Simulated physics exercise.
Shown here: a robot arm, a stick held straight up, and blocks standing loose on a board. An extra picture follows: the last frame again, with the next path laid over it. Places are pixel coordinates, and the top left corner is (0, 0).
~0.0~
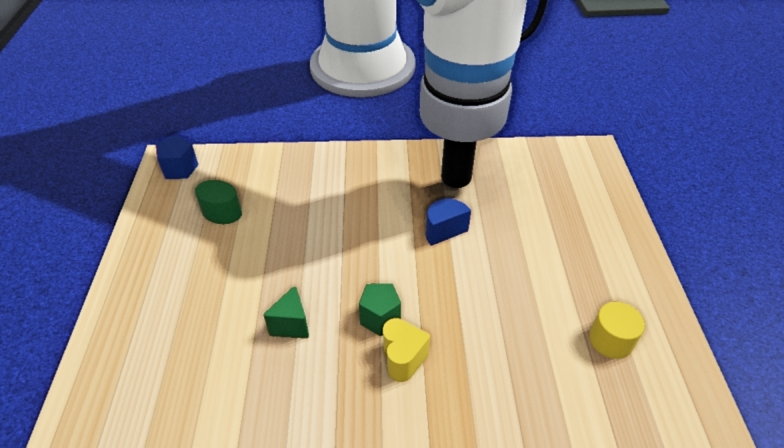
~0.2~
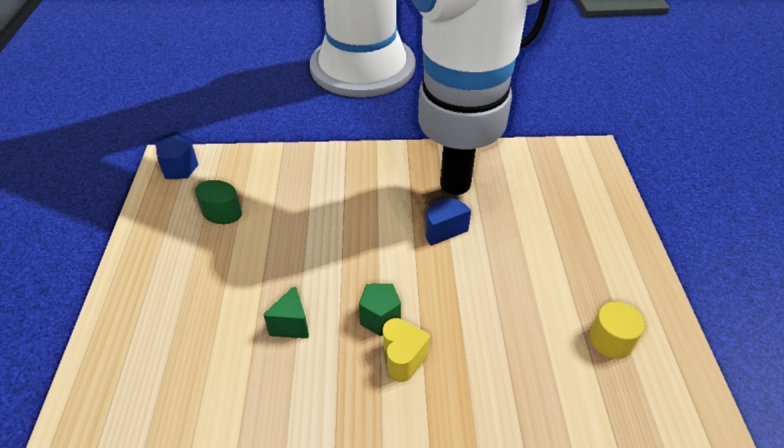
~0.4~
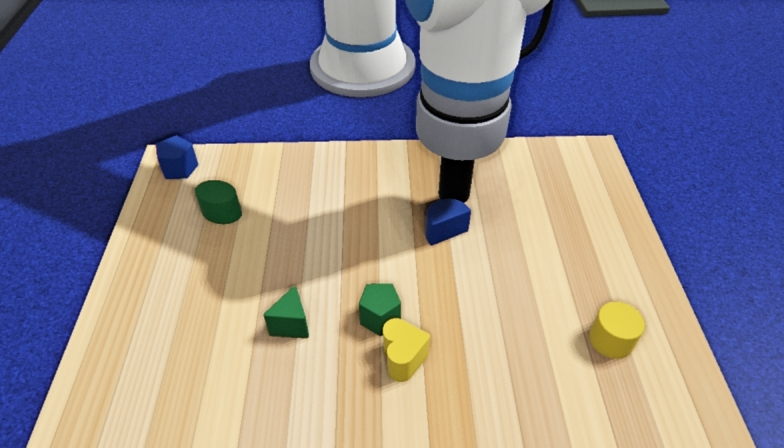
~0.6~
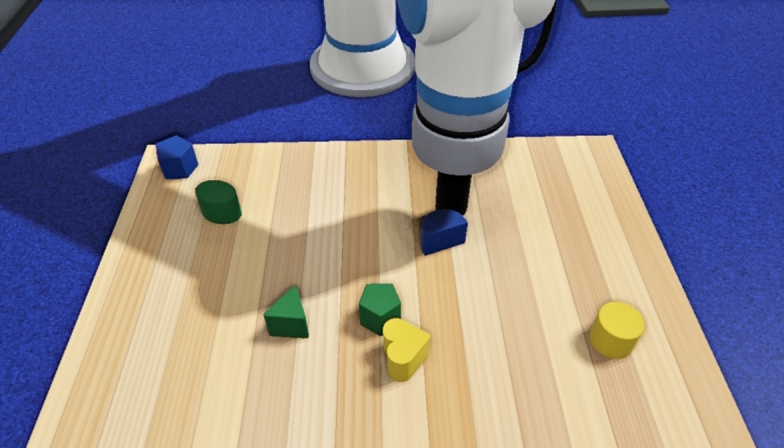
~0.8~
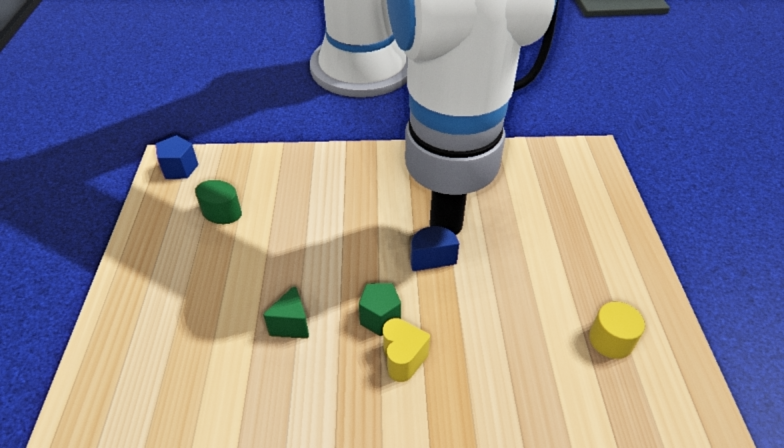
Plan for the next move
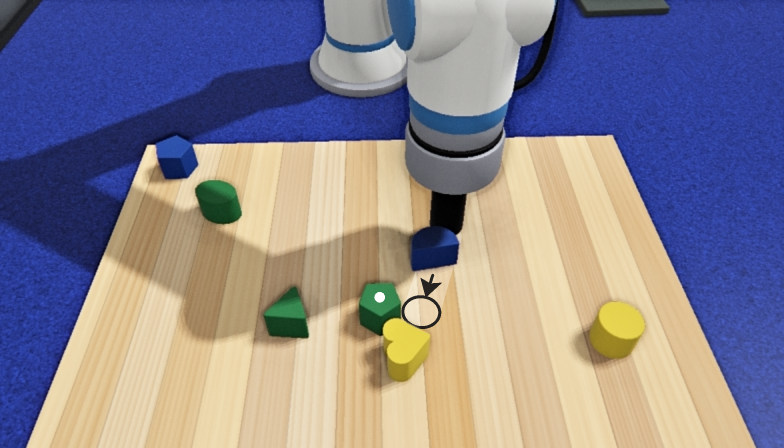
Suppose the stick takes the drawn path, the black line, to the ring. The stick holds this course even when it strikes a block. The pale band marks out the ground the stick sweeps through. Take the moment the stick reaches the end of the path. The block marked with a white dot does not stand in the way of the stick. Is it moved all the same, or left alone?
It gets pushed out of place.
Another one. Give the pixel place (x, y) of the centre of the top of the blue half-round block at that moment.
The middle of its top is at (386, 300).
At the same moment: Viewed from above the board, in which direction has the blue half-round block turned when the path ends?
From above, the turn goes clockwise.
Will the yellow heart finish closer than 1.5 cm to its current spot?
Yes, that is what happens.
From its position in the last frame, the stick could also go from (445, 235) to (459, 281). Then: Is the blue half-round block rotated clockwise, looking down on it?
Answer: Yes.
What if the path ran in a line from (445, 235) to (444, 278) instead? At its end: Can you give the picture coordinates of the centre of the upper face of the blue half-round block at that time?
So, by the moment the path ends, you'll find the top centre of the blue half-round block at (414, 270).
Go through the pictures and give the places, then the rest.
In the first picture, stick tip (456, 179); block tops, green pentagonal block (380, 297); yellow heart (404, 339); blue half-round block (446, 209).
In the second picture, stick (455, 186); blocks unchanged.
In the third picture, stick (454, 196); blocks unchanged.
In the fourth picture, stick (451, 209); blue half-round block (442, 220).
In the fifth picture, stick (446, 227); green pentagonal block (380, 297); yellow heart (404, 339); blue half-round block (434, 237).
Path on the board, in a line from (445, 235) to (421, 312); the dot is on the green pentagonal block.
On the path given first. One third of the way, stick (439, 250); blue half-round block (420, 260), turned 20° clockwise.
Two thirds of the way, stick (430, 277); green pentagonal block (376, 300); blue half-round block (401, 281), turned 60° clockwise.
At the end, stick (422, 303); green pentagonal block (355, 310); yellow heart in place; blue half-round block (386, 300), turned 90° clockwise.
